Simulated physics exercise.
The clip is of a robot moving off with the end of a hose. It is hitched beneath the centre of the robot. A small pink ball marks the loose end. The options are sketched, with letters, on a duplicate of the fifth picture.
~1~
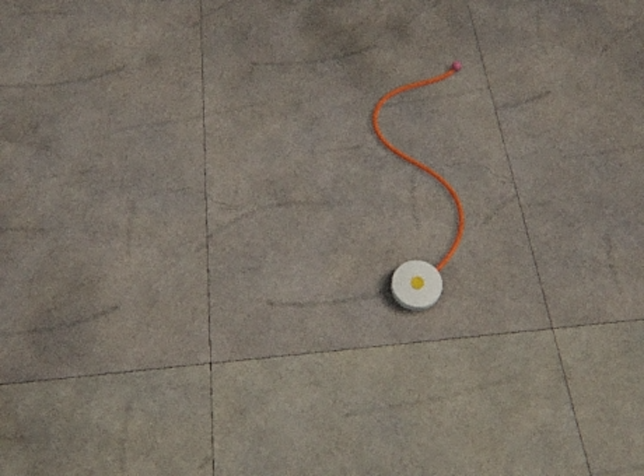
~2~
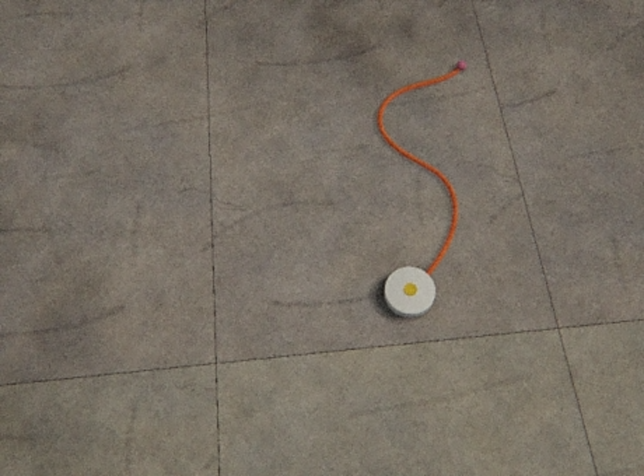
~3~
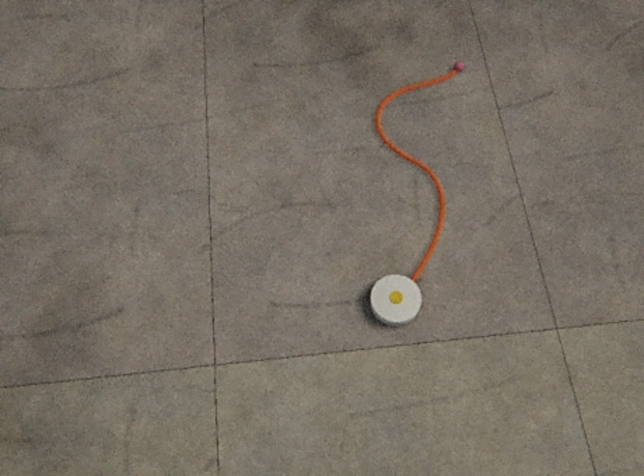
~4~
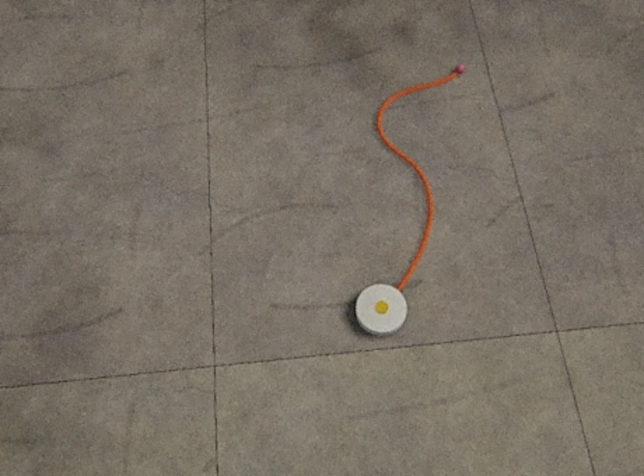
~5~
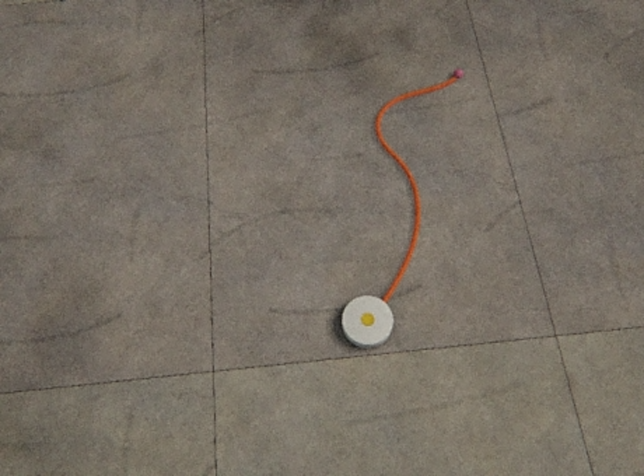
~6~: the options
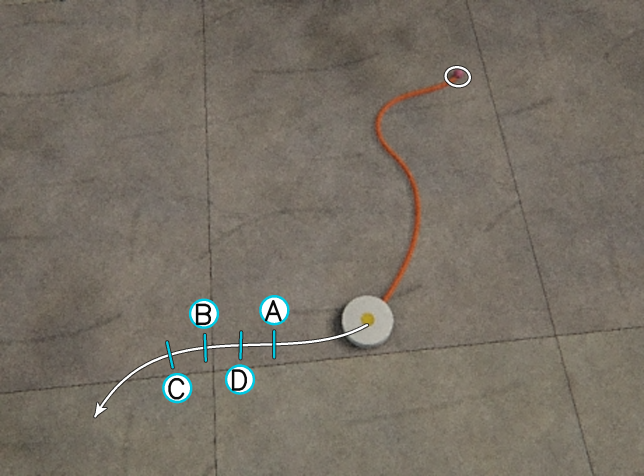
A round white robot with a yellow dot on top crept a short way down and to the left across the grey floor, drawing the near part of an orange hose along and slightly straightening its curves.
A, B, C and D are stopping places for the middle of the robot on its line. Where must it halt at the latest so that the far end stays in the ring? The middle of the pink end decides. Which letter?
All is well up to A.
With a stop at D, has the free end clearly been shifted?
By then, yes.
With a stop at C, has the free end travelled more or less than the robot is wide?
More.
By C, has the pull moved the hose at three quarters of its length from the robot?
Yes.
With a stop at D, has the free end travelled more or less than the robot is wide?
By then, less.
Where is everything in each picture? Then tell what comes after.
In the first frame, robot (416, 286); free end (456, 66).
In the second frame, robot (409, 293); free end (461, 66).
In the third frame, robot (395, 301); free end (459, 67).
In the fourth frame, robot (381, 310); free end (460, 69).
In the fifth frame, robot (367, 322); free end (458, 74).
On the marked copy, A at (274, 344); B at (205, 348); C at (170, 355); D at (241, 345); the ring at (458, 77); the route from (367, 325) via (220, 346) to (95, 416).
Taking A. A third of the way, robot (337, 334), middle of the hose (398, 178), free end (458, 74).
Two thirds of the way, robot (303, 340), middle of the hose (389, 189), free end (458, 74).
When it is over, robot (274, 342), middle of the hose (380, 198), free end (455, 77); the free end is still in its ring.
As for the rest, B drags the free end to (433, 95); C drags the free end to (422, 112); D drags the free end to (444, 83).
